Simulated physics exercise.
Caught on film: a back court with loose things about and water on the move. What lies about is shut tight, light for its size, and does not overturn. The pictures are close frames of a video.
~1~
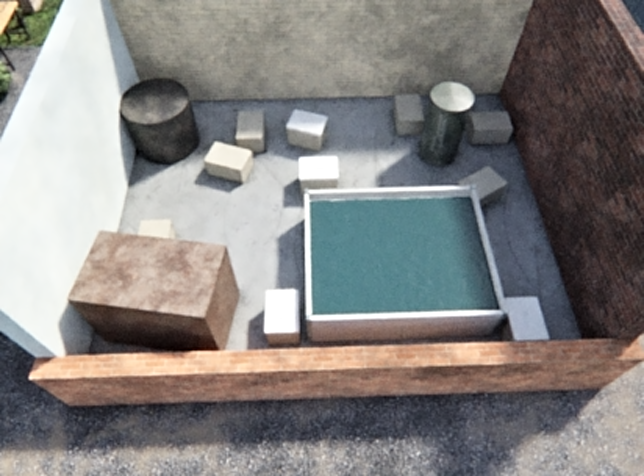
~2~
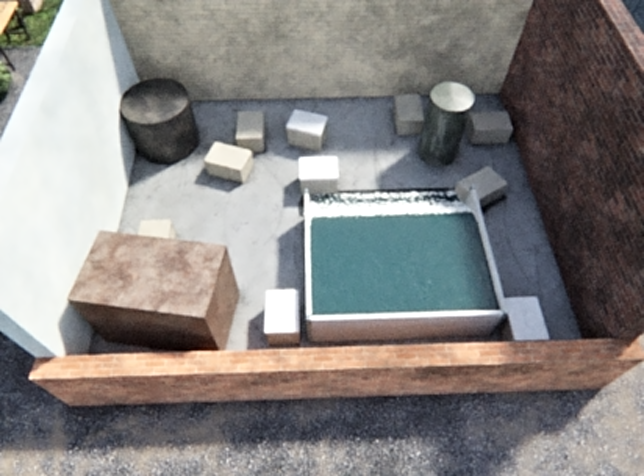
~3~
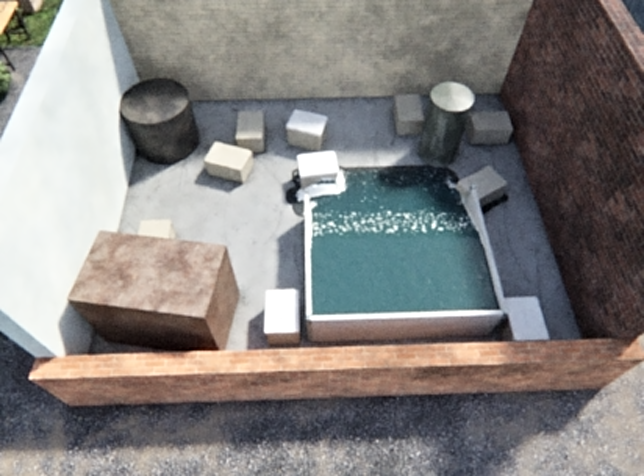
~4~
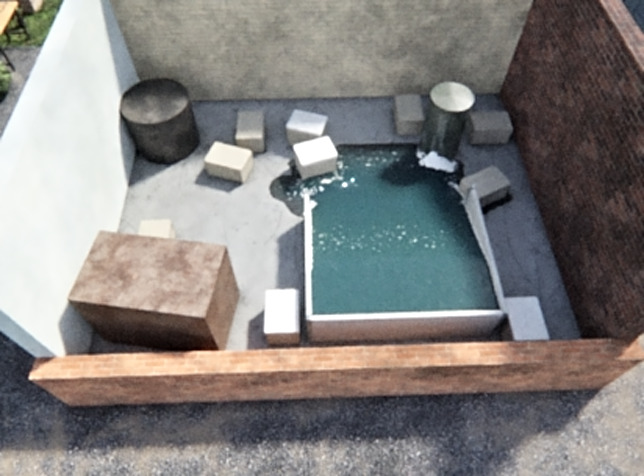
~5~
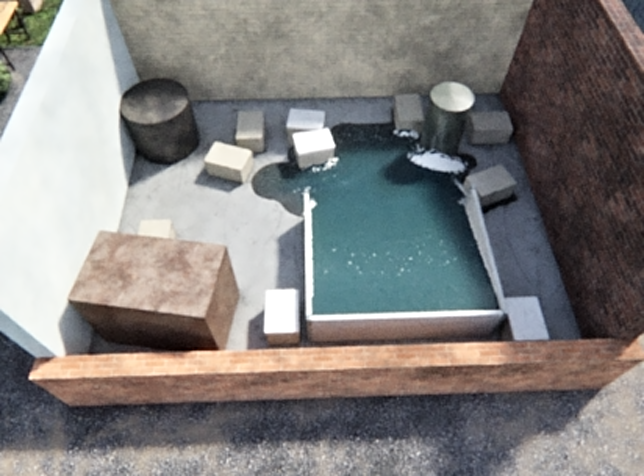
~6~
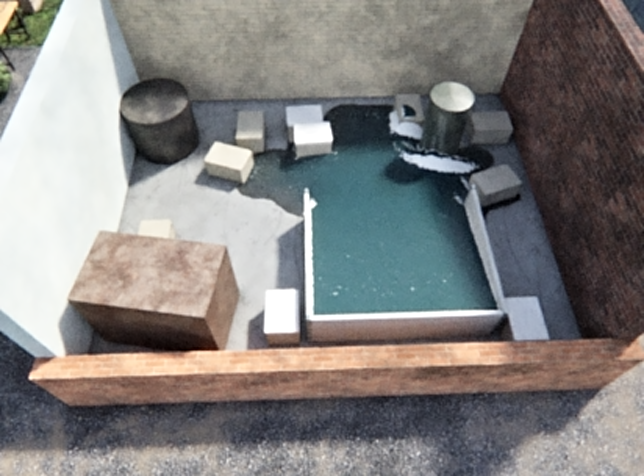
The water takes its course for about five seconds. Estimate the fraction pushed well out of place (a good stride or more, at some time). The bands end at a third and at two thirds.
It is at least two thirds.
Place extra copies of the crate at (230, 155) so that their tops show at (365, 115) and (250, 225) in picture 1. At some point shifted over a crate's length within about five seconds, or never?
One after the other: Moved that far, not that far.
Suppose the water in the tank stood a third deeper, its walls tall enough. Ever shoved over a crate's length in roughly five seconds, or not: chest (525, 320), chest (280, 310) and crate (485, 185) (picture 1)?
One after the other: Less than that, less than that, moved that far.
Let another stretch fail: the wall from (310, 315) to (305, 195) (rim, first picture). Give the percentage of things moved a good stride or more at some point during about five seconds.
Roughly 60 per cent.
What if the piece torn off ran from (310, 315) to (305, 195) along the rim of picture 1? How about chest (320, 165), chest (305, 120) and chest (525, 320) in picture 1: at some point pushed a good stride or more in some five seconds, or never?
In that order: No, moved that far, that far or more.
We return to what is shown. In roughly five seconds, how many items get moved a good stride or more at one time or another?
It comes to 7.
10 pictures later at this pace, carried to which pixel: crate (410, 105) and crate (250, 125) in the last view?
Roughly at (462, 96) and (201, 103).
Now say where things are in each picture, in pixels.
In the first frame, a chest at (319, 167) rests on the ground; a crate at (483, 183) rests on the ground; 0 of 10 have shifted.
In the second frame, a chest at (318, 167) rests on the ground; a crate at (483, 183), on the bottom; 0 of 10 have shifted.
In the third frame, a chest at (318, 163), on the bottom, close to its start; a crate at (483, 182), on the bottom; 1 of 10 have shifted.
In the fourth frame, a chest at (315, 150), on the bottom, a stride from its start; a crate at (486, 181), on the bottom, close to its start; 2 of 10 have shifted.
In the fifth frame, a chest at (314, 140) rests on the ground, a stride from its start; a crate at (492, 180) rests on the ground, close to its start; 3 of 10 have shifted.
In the sixth frame, a chest at (313, 132) rests on the ground, a stride from its start; a crate at (497, 179), on the bottom, close to its start; 3 of 10 have shifted.
A moment on, 1 of 10 are well off their spots; 0 afloat.
Next, 4 of 10 are well off their spots; 4 afloat.
Later, 4 of 10 are well off their spots; 5 afloat.
In the end, 7 of 10 are well off their spots, and 7 have been at some point; 8 afloat.
